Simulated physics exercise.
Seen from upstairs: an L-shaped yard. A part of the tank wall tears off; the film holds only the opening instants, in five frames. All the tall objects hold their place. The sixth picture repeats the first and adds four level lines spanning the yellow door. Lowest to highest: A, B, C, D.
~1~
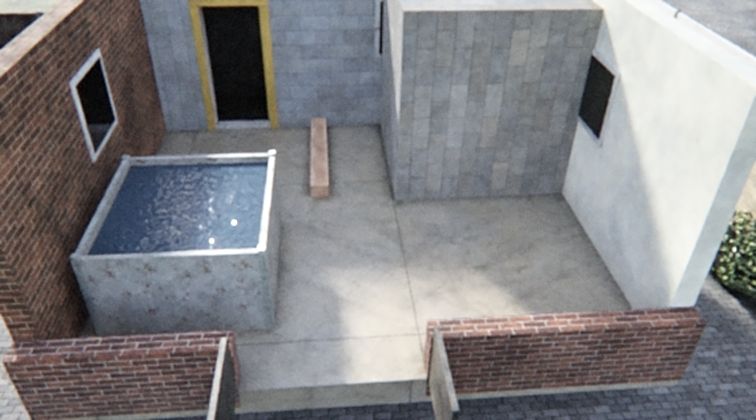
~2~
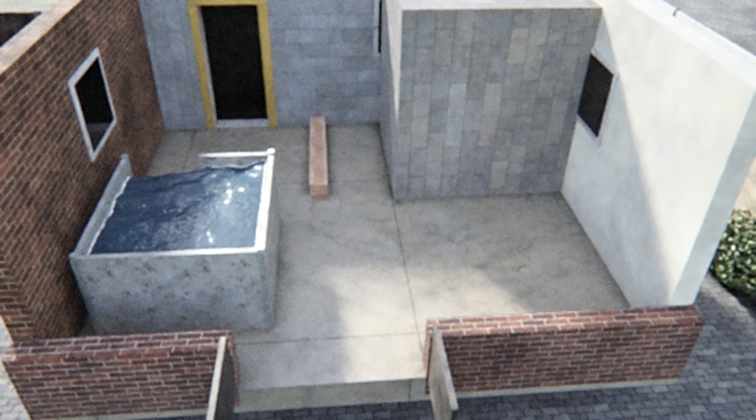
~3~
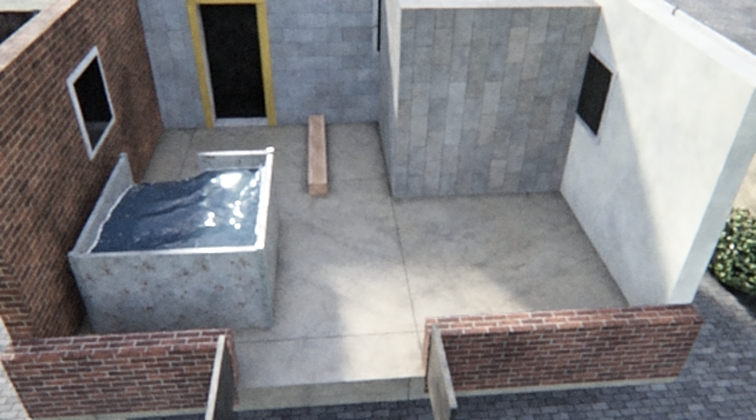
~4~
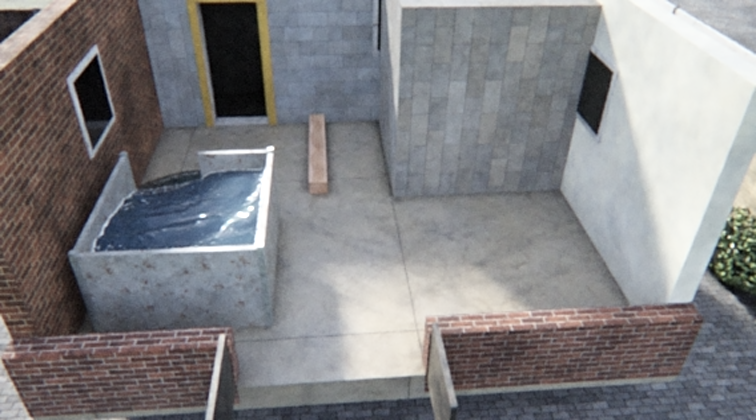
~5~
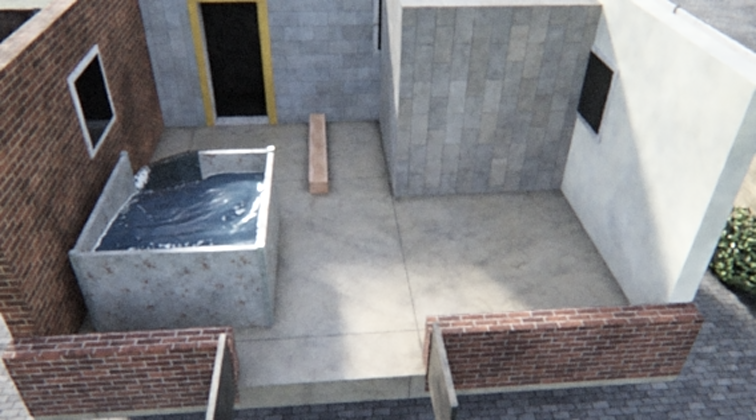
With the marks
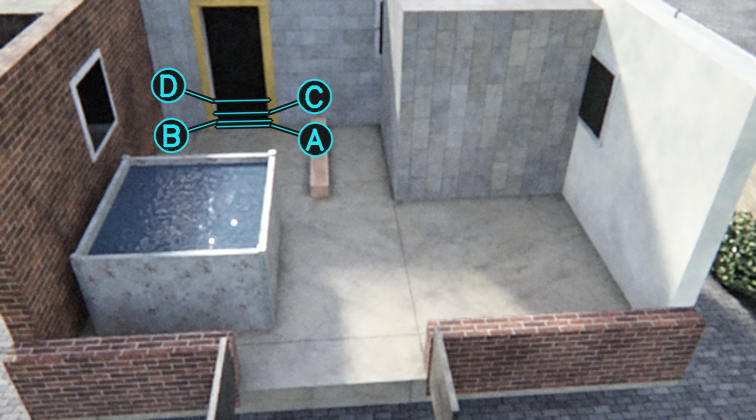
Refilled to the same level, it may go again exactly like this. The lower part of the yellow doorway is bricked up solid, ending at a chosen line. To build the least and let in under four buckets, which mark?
D.
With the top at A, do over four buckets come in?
Yes.
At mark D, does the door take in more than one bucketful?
No, it does not.
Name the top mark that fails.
It is C.
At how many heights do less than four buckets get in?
One of the four.
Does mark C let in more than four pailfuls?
Yes, it does.
On the marked copy, A at (244, 126); B at (243, 121); C at (242, 113); D at (241, 100); from the bottom up A, B, C, D.
Choosing A, dozens of bucketfuls pour in.
Choosing B, dozens of bucketfuls pour in.
Choosing C, about 13 bucketfuls get in.
Choosing D, a splash gets over, under a bucket.
